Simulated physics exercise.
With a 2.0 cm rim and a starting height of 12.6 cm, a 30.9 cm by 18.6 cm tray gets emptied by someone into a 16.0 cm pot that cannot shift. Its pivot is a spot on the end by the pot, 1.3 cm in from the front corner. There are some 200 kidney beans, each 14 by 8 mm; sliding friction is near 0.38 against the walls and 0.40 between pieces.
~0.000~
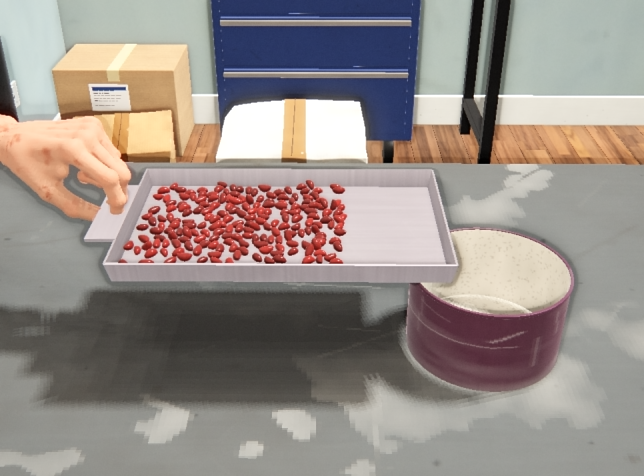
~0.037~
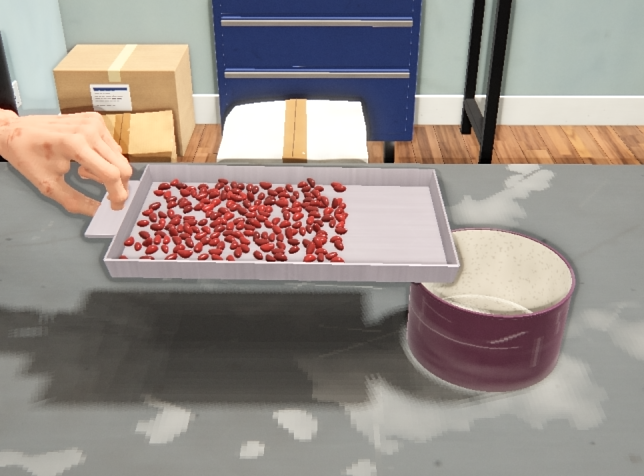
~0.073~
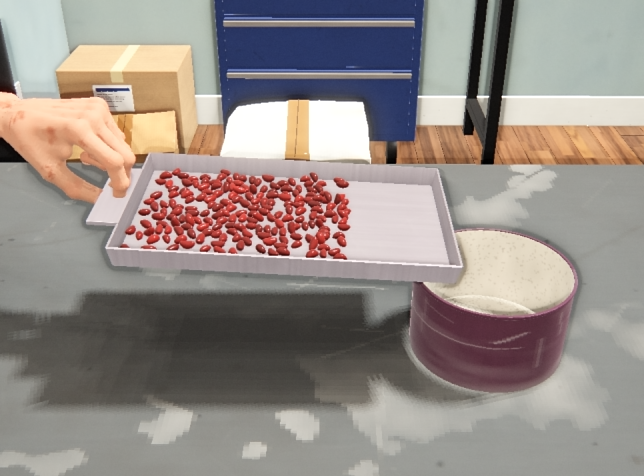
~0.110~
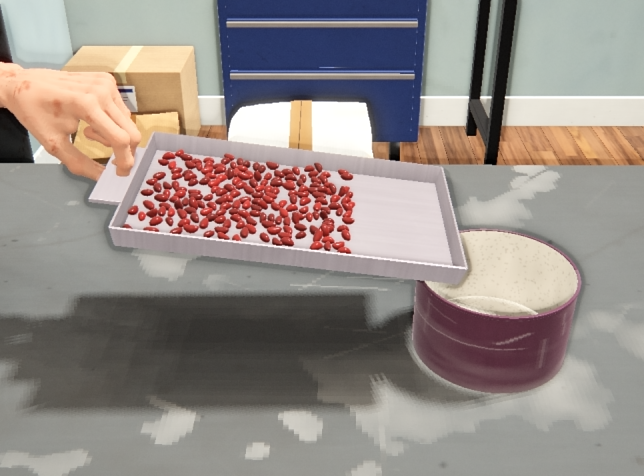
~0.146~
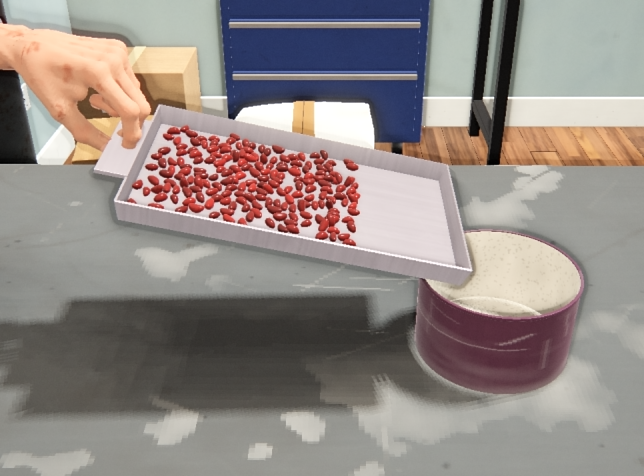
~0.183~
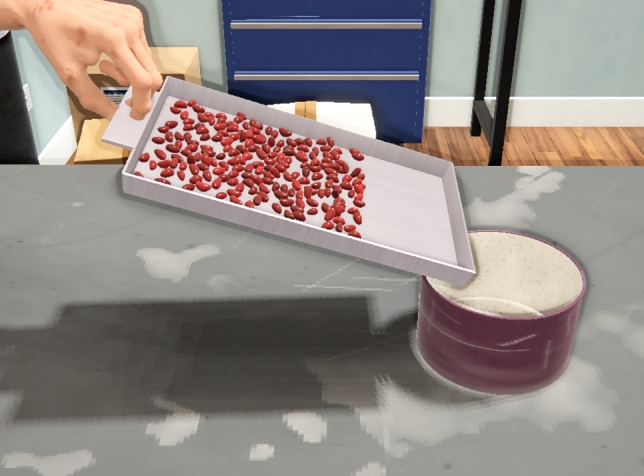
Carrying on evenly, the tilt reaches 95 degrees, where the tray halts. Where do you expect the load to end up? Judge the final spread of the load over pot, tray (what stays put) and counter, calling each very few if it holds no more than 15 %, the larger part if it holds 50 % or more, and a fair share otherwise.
Final spread - pot: The larger part, left on the tray: Very few, counter: A fair share.
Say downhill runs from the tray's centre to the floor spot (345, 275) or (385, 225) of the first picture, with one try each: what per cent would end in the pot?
Near 0 and 70 percent, in that order.
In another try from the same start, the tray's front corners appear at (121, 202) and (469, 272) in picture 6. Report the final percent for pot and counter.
Pot 0, counter 95.
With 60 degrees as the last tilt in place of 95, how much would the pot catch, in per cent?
In that case some 45 per cent.
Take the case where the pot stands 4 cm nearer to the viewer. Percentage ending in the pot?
Roughly 90 per cent.
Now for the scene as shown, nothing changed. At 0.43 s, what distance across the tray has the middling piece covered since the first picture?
Displacement on the tray: About 5 cm.
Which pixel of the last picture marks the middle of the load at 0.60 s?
At that moment the load's centre is around (497, 249).
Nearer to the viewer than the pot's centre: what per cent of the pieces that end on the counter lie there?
Roughly 80 per cent.
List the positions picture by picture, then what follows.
Tray tilt 0 degrees, front corners at (109, 262) and (453, 263); middle of the pieces at (251, 224); pot at (491, 268), in the first picture.
Tray tilt 1 degrees, front corners at (109, 258) and (454, 263); middle of the pieces at (252, 221), in the second picture.
Tray tilt 3 degrees, front corners at (111, 246) and (458, 264), lowest corner right front; middle of the pieces at (254, 214), in the third picture.
Tray tilt 8 degrees, front corners at (115, 226) and (462, 266), lowest corner right front; middle of the pieces at (258, 202), in the fourth picture.
Tray tilt 13 degrees, front corners at (120, 199) and (467, 267), lowest corner right front; middle of the pieces at (264, 185), in the fifth picture.
Tray tilt 19 degrees, front corners at (128, 172) and (471, 269), lowest corner right front; middle of the pieces at (270, 169); pot at (502, 270). The tray's pace is about 155 degrees a second, in the sixth picture.
Then, at 0.43 s, tilt 57 degrees; the tray holds 100 %, the pot 0 %.
After 0.60 s, tilt 83 degrees; the tray holds 80 %, the pot 0 %.
After 0.88 s, tilt 95 degrees; the tray holds 5 %, the pot 70 %.
In the end, at 2.1 s, pot 70 %, tray 0 %, counter 25 %.
